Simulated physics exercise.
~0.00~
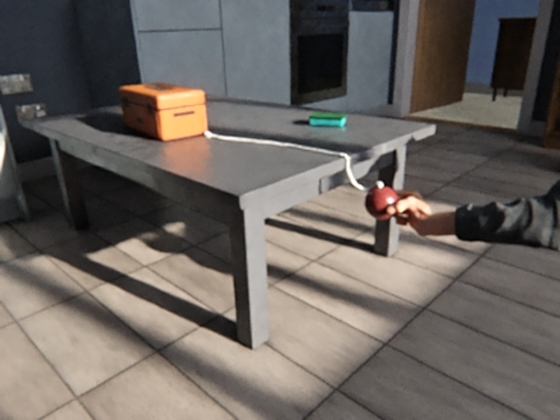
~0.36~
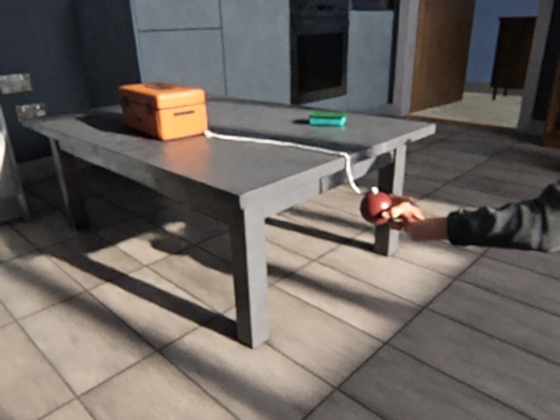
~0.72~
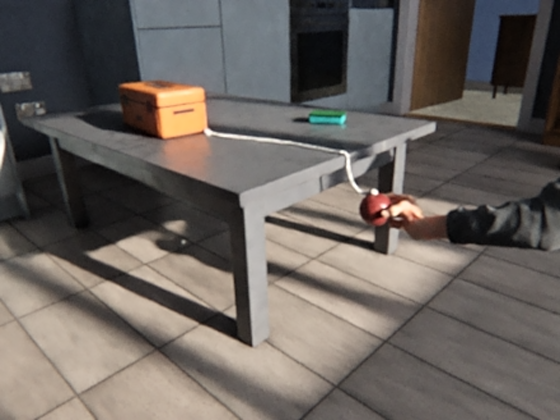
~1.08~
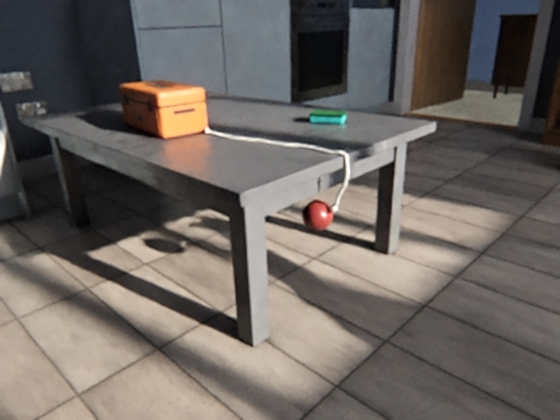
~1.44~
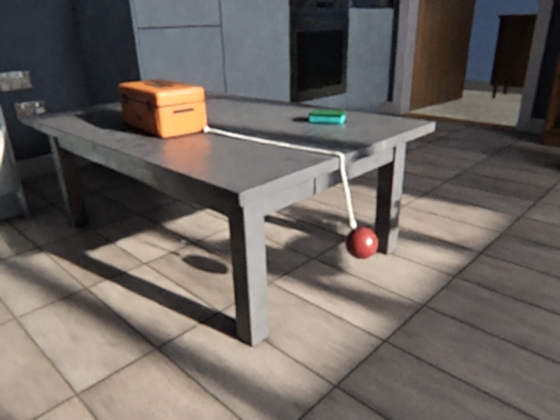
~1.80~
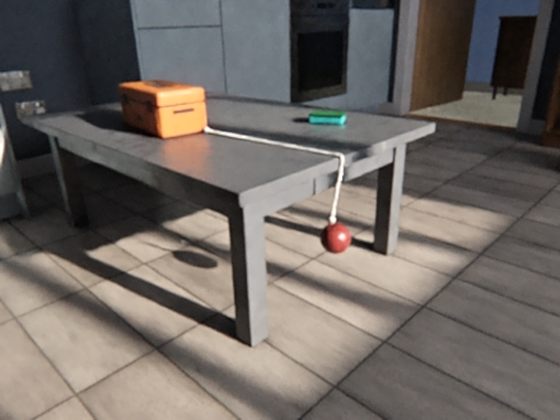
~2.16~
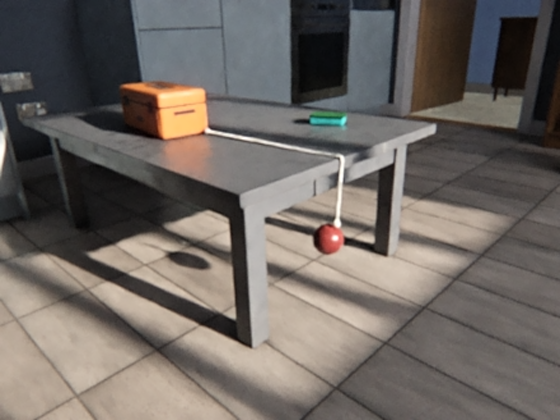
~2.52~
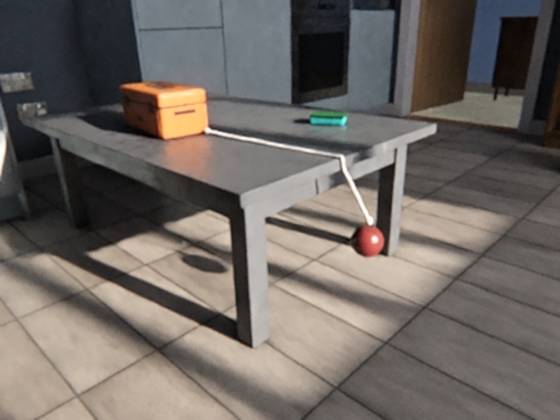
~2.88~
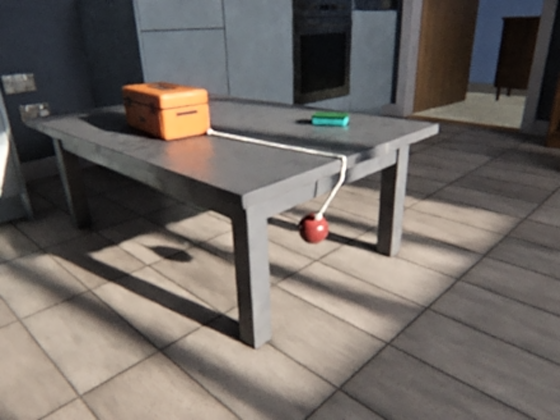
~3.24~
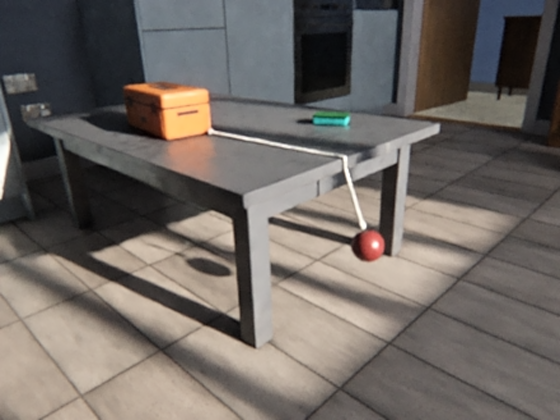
In a kitchen, a hand held a red ball on a white cord off the end of a grey table, then let go, and the ball dropped a little and swung back and forth below the edge while the orange toolbox and green sponge stayed put.
